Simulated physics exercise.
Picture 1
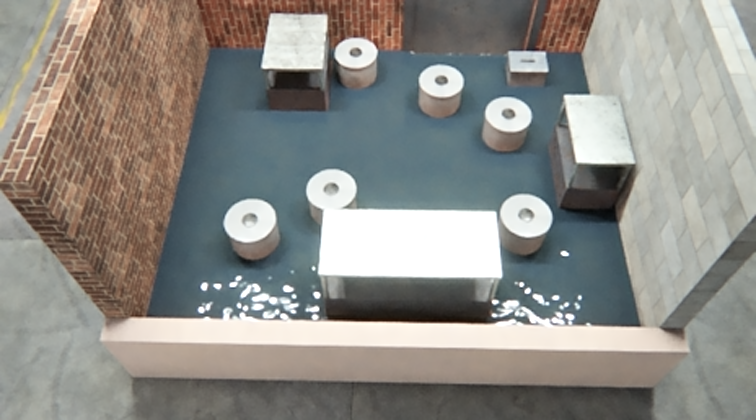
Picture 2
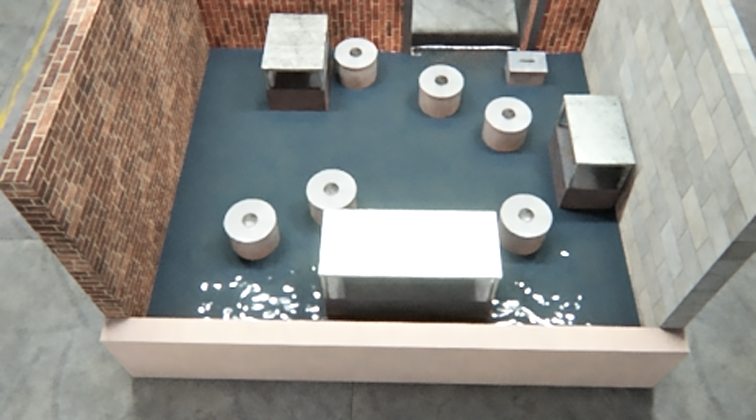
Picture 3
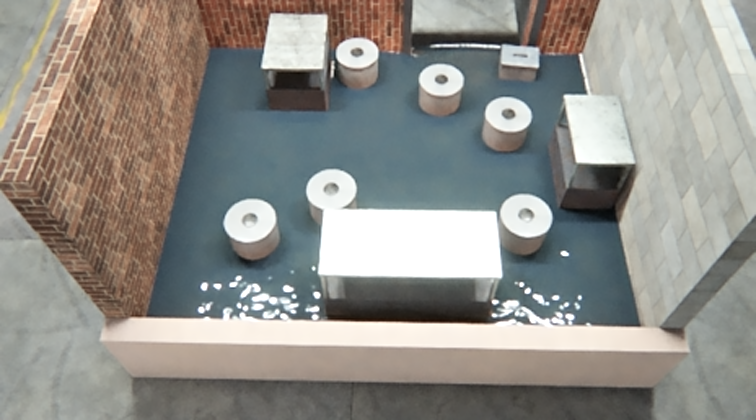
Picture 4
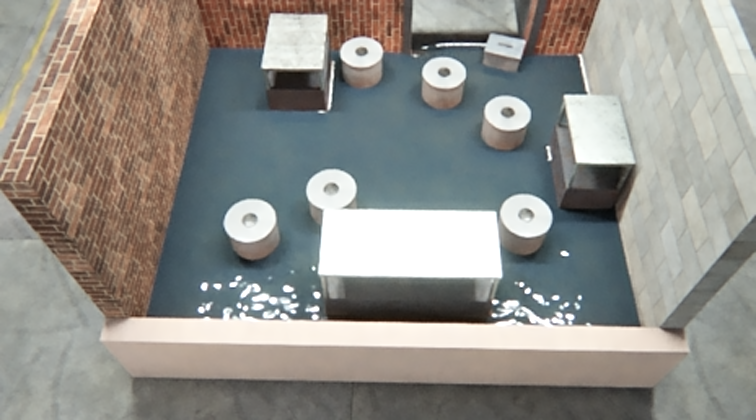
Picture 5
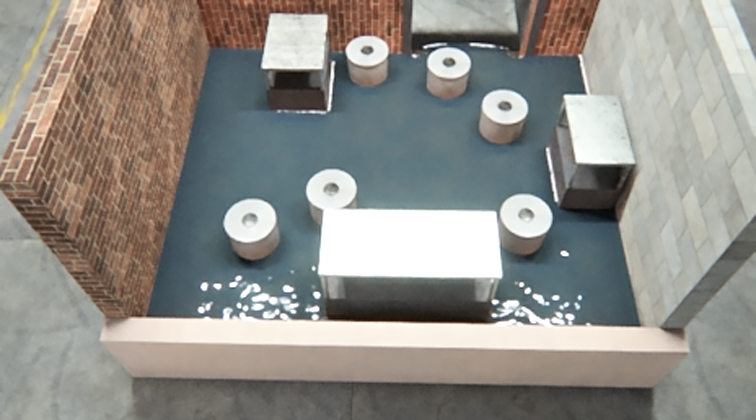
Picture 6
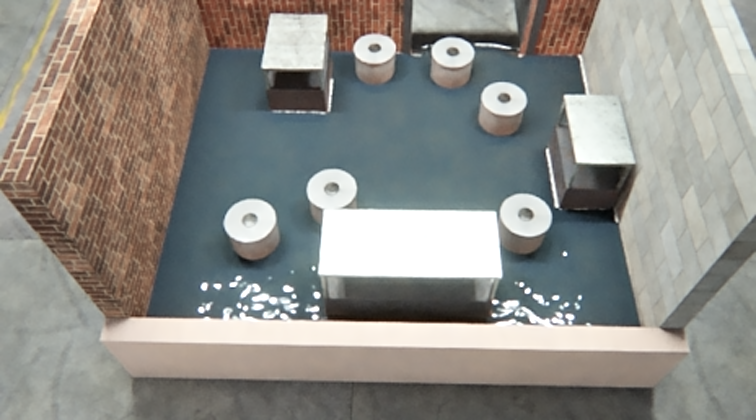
Water floods a brick-walled room as a small grey box and several round tubs drift toward the back.
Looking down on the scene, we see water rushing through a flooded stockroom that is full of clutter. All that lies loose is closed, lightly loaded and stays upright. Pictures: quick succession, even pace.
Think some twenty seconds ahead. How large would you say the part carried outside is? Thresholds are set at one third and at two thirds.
Two thirds and up.
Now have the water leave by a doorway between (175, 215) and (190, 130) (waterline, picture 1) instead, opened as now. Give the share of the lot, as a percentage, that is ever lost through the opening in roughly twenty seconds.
Estimate: Close to 40 %.
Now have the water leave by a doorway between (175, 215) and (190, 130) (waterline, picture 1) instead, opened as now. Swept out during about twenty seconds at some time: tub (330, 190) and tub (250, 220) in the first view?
So, for the first: Escapes the room, and for the second: Escapes the room.
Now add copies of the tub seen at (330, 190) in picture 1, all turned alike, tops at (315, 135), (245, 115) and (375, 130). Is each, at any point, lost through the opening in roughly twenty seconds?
Copy by copy, in the order given: Swept away, swept away, swept away.
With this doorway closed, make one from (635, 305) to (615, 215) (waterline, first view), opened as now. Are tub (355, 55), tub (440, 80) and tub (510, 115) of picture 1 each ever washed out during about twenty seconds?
Remains, swept away, swept away.
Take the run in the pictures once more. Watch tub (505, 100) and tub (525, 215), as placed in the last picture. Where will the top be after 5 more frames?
Near (513, 51) and (509, 175).
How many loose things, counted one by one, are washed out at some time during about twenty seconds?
I make it 6.
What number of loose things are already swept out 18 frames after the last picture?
That gives 4.
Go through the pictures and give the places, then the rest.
A tub at (441, 81), afloat; a tub at (509, 114), afloat; 0 of 7 have shifted, in the first frame.
A tub at (441, 81) floats; a tub at (509, 114), afloat; 0 of 7 have shifted, in the second frame.
A tub at (441, 80), afloat, close to its start; a tub at (509, 114), afloat; 1 of 7 have shifted, in the third frame.
A tub at (444, 73), afloat, close to its start; a tub at (508, 113), afloat, close to its start; 3 of 7 have shifted, in the fourth frame.
A tub at (449, 63) floats, a stride from its start; a tub at (505, 107) floats, close to its start; 4 of 7 have shifted, in the fifth frame.
A tub at (453, 52) floats, a stride from its start; a tub at (504, 99) floats, close to its start; 4 of 7 have shifted, in the sixth frame.
A moment on, 2 of 7 are out; 5 afloat.
Next, 4 of 7 are out; 3 afloat.
Later, 6 of 7 are out; 1 afloat.
In the end, 6 of 7 are out; 1 afloat.
